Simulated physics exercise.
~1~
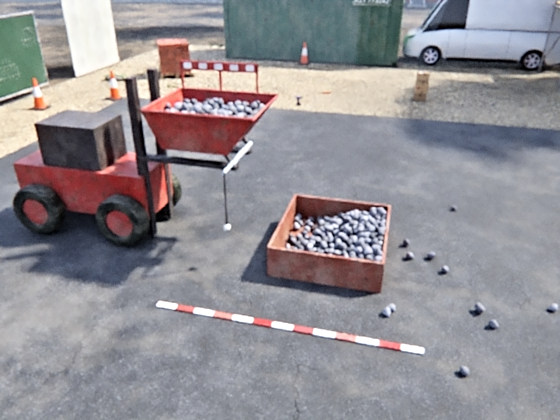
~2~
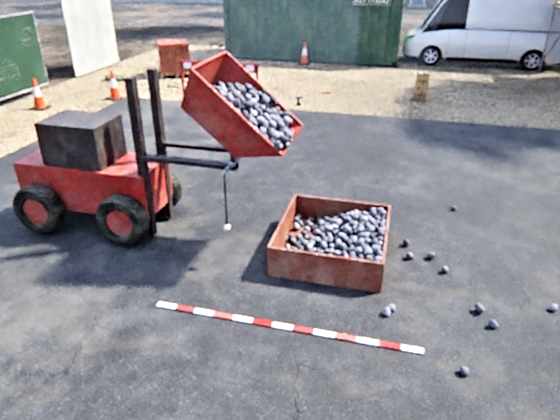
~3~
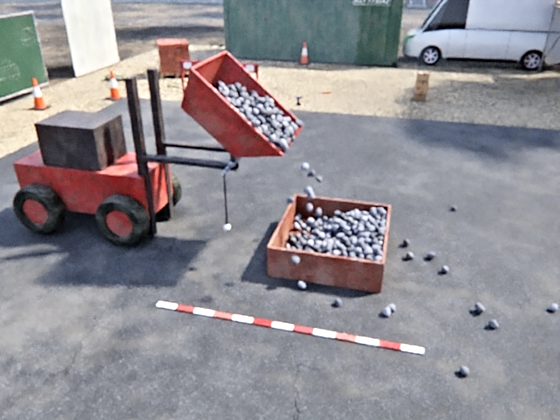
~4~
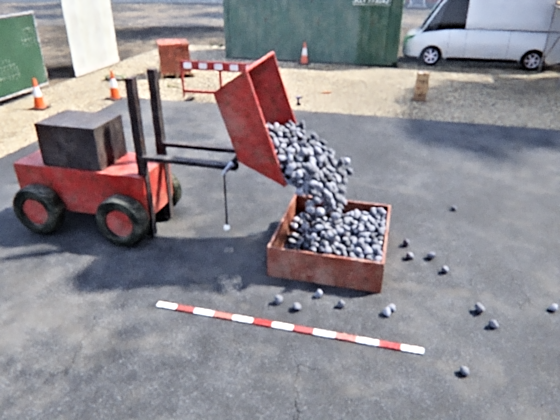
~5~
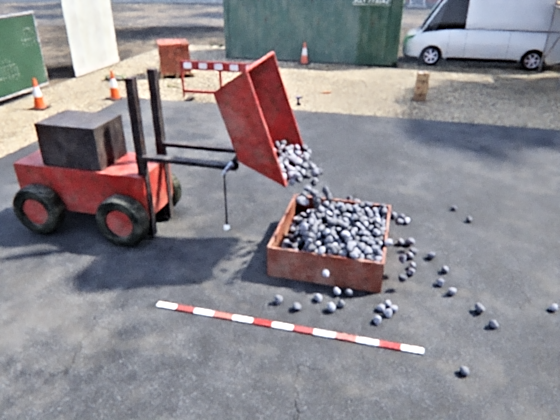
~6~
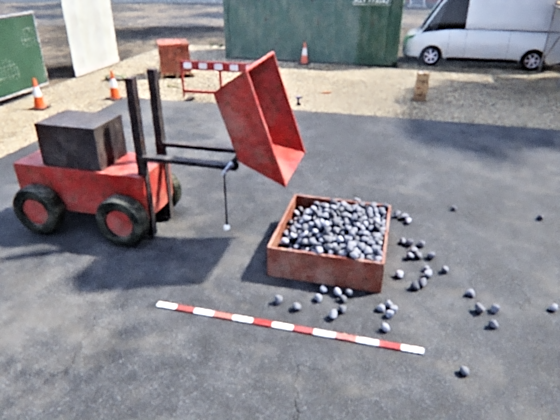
A red forklift with a black top stands at the left of a grey paved yard, seen from slightly above, holding a raised red skip full of grey stones. A square red bin, already heaped with similar stones, sits in front, with a red and white striped pole nearby and a few stones scattered at right. The skip tips forward and pauses, and a few stones tumble out. It then tips more steeply, and the rest pour into the bin. The skip ends empty and still tilted, the bin piled higher, with more stones strewn around it.
